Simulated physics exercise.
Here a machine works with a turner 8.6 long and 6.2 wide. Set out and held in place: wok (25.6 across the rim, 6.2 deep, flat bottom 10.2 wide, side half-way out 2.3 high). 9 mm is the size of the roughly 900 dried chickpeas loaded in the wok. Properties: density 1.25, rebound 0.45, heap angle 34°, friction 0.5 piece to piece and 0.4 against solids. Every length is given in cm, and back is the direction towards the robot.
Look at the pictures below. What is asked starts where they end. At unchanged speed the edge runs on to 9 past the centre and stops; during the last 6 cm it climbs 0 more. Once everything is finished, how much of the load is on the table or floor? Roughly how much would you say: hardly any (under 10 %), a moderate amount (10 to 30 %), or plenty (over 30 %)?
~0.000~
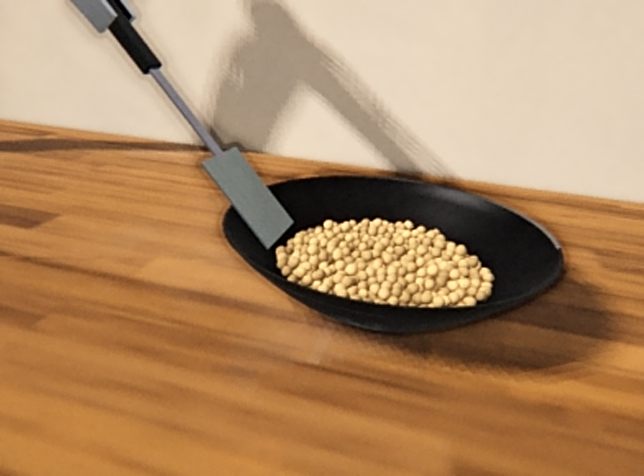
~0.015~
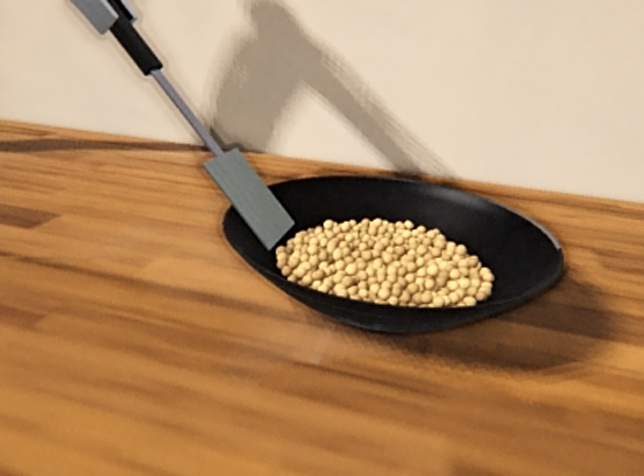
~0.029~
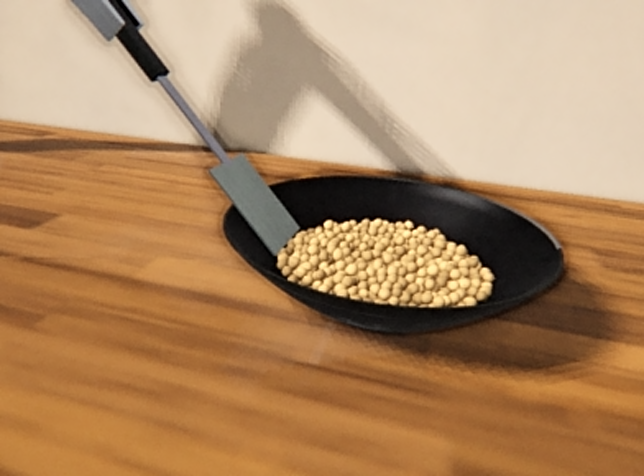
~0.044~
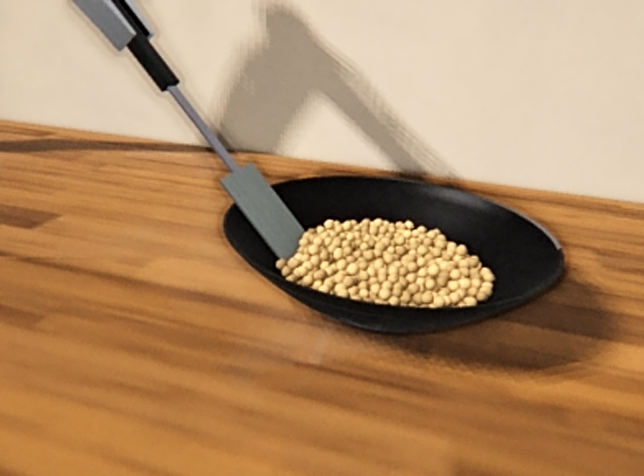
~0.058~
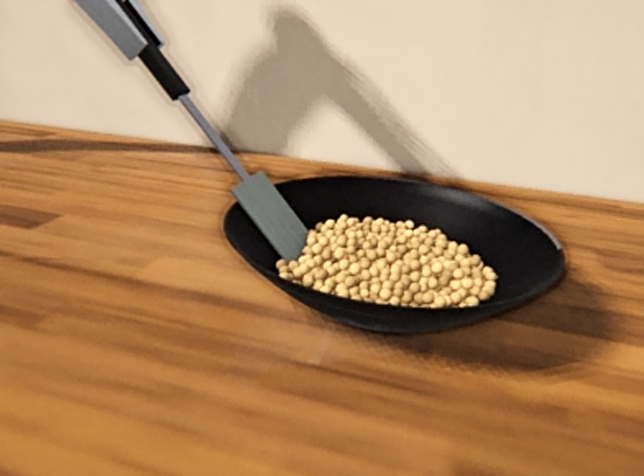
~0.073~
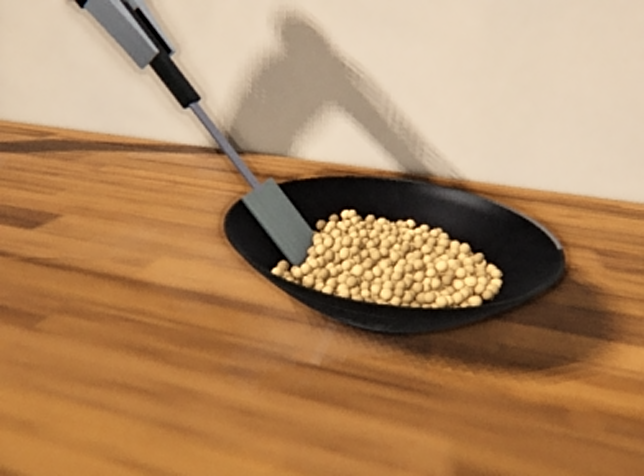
I'd say a moderate amount.
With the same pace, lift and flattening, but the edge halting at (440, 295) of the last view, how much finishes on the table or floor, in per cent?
I'd put it near 0 per cent.
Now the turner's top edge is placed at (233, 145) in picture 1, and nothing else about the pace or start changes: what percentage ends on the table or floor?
Around 25 percent ends up on the table or floor.
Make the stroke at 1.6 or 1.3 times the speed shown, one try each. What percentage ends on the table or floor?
Roughly 35 percent for the first try, 30 percent for the second.
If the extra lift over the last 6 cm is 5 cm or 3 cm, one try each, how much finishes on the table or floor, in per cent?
Result, in order: Approx. 20 % and 25 %.
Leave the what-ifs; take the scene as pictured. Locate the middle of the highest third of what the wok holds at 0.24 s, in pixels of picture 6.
Centre: Roughly (469, 255) in the last picture.
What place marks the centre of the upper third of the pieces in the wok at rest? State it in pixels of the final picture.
You'll find it at about (491, 266).
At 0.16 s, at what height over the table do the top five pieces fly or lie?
Around 6 cm above the table.
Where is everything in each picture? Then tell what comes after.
The first frame shows the turner top edge at (219, 155), sloping 48°; upper third of the load around (383, 259), from x 280 to 490, top at y 225; 900 in the wok.
The second frame shows the turner top edge at (220, 156), sloping 48°; upper third of the load around (384, 259), from x 280 to 490, top at y 225.
The third frame shows the turner top edge at (226, 162), sloping 48°; upper third of the load around (384, 259), from x 285 to 490, top at y 225.
The fourth frame shows the turner top edge at (236, 171), sloping 48°; upper third of the load around (385, 259), from x 280 to 490, top at y 225.
The fifth frame shows the turner top edge at (247, 180), sloping 48°; upper third of the load around (386, 259), from x 280 to 490, top at y 220.
The sixth frame shows the turner top edge at (257, 187), sloping 48°; upper third of the load around (390, 259), from x 280 to 495, top at y 215; 900 in the wok.
After 0.16 s, sloping 48°, highest piece 6 above the table; 900 in the wok.
After 0.24 s, sloping 48°, highest piece 7 above the table; 900 in the wok.
After 0.49 s, sloping 48°, highest piece 7 above the table; 723 in the wok, 162 on the table or floor, 15 on the blade or in flight.
After 1.54 s, sloping 48°, highest piece 7 above the table; 721 in the wok, 179 on the table or floor.
In the end, 721 in the wok, 179 on the table or floor. That is 20 % on the table or floor.
